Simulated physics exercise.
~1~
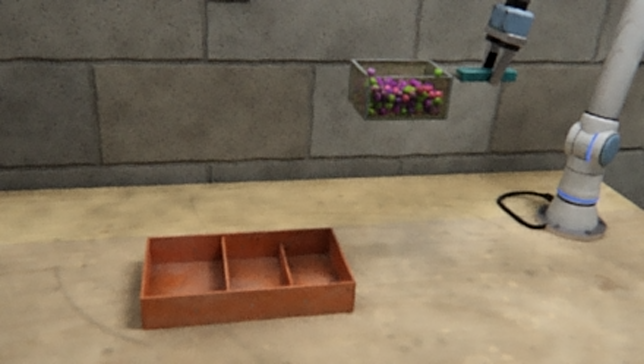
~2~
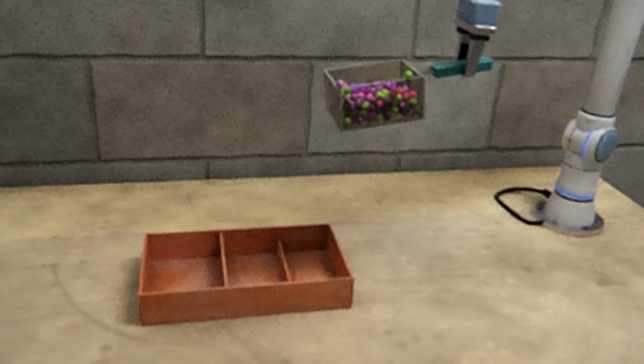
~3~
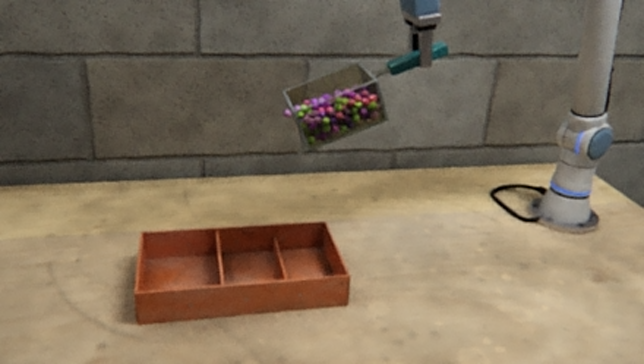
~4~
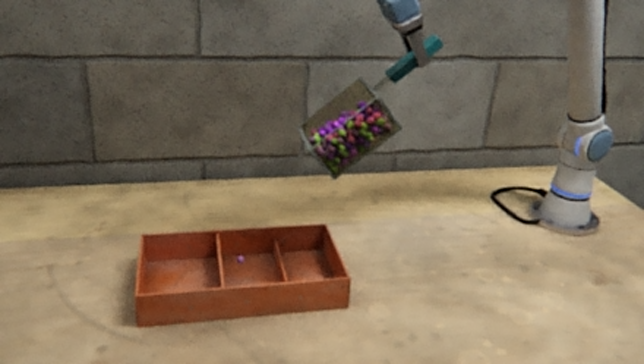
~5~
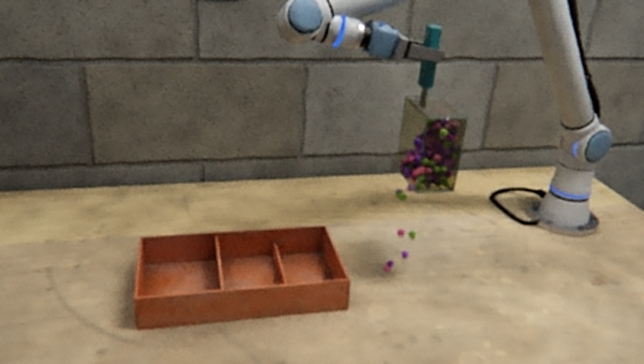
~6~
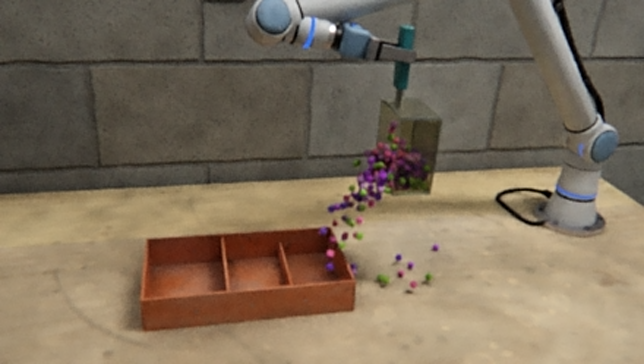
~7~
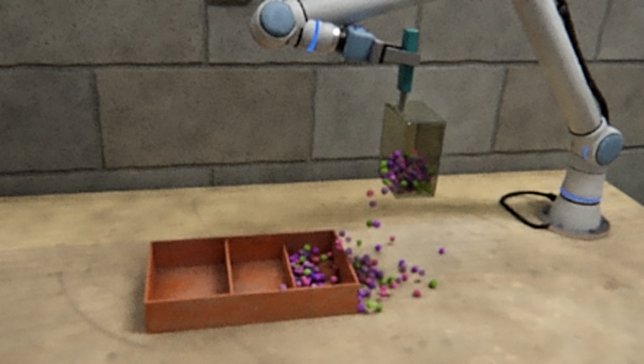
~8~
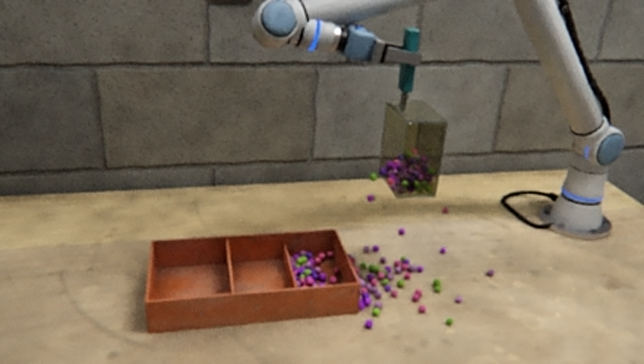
A robot arm tips a clear box, spilling colourful balls into a divided tray and onto the table.
